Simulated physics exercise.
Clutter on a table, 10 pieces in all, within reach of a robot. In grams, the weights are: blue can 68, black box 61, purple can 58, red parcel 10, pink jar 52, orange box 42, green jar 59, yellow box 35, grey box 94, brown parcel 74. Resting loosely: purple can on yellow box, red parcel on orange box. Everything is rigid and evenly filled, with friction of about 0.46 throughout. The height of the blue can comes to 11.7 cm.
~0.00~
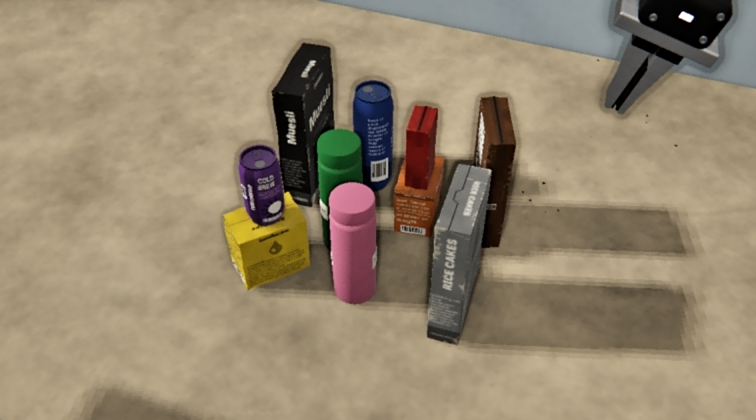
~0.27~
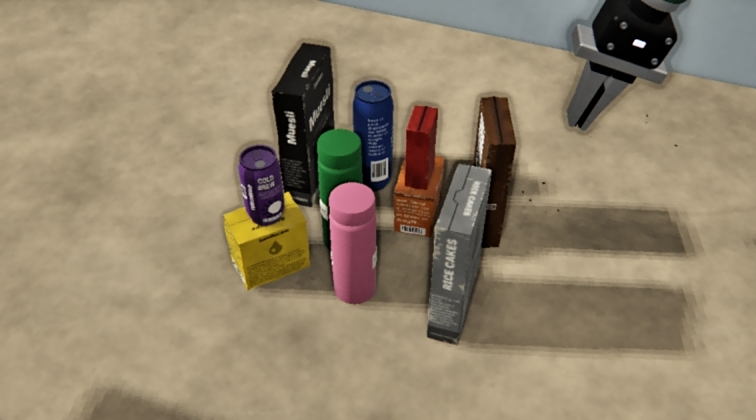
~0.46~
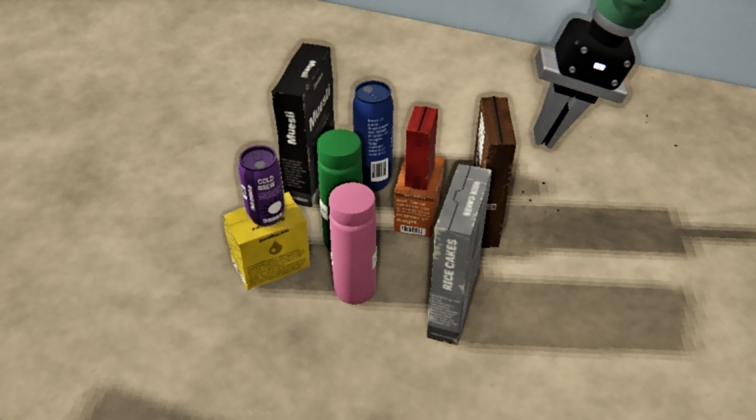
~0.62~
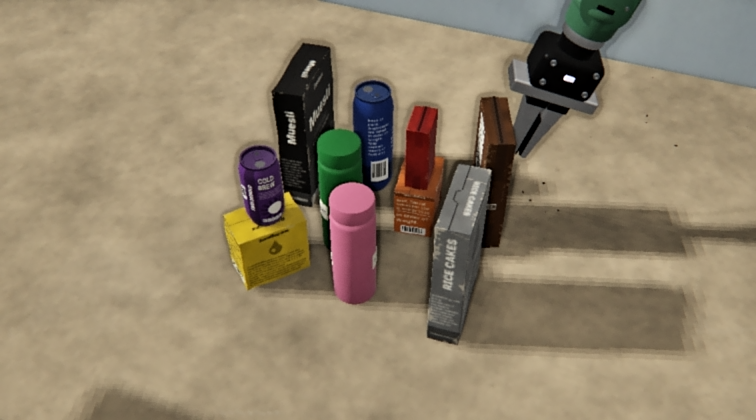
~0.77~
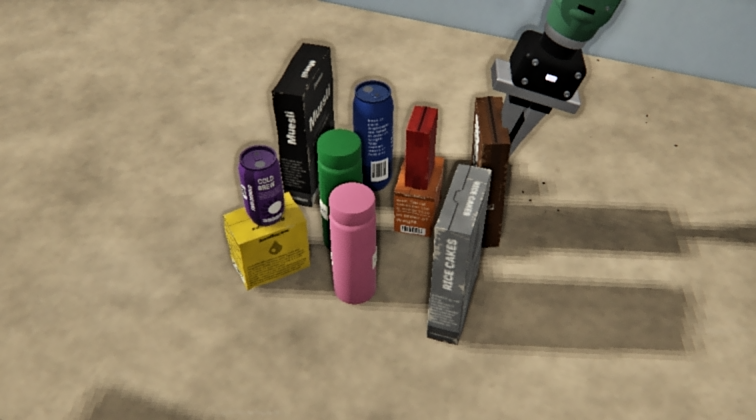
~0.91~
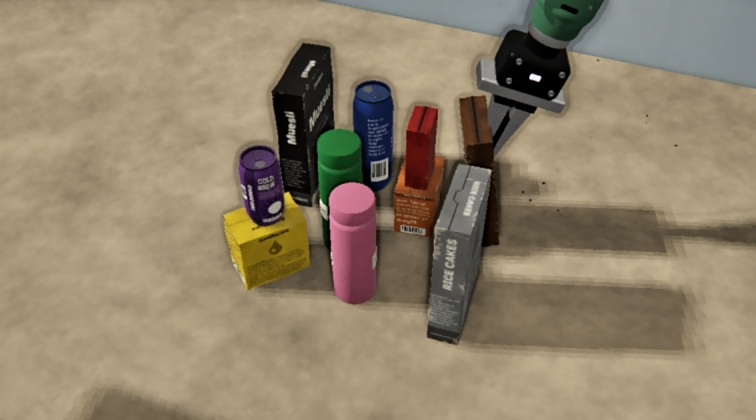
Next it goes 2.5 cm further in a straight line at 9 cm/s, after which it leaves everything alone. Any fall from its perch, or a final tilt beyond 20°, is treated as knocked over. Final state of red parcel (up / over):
Over.
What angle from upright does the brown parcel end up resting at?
50°.
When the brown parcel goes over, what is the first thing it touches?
First contact is with the red parcel.
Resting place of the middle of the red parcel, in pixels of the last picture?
Near (338, 181).
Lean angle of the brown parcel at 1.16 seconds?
25°.
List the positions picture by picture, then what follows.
In the first frame, gripper tip (628, 70), brown parcel (490, 175) not leaning; red parcel (421, 148).
In the second frame, gripper tip (587, 91), brown parcel (490, 175) not leaning; blue can (373, 139), black box (307, 126).
In the third frame, gripper tip (552, 111), brown parcel (490, 175) not leaning; purple can (262, 188), pink jar (354, 246).
In the fourth frame, gripper tip (525, 121), brown parcel (490, 175) not leaning; orange box (419, 195), green jar (341, 194).
In the fifth frame, gripper tip (509, 121), brown parcel (488, 174) tipped 2°; yellow box (268, 242), grey box (458, 257).
In the sixth frame, gripper tip (494, 120), brown parcel (480, 174) tipped 9°; red parcel (421, 148).
By 1.16 s, red parcel and brown parcel touch at 1.06 s; orange box and brown parcel touch at 1.16 s; tilt brown parcel 26°, red parcel 19°.
By 1.46 s, tilt red parcel 167°, brown parcel 50°.
By 1.91 s, red parcel and black box touch at 1.59 s; tilt red parcel 176°, brown parcel 50°.
In the end brown parcel and red parcel are over (lying or leaning past 20°); 8 still stand.
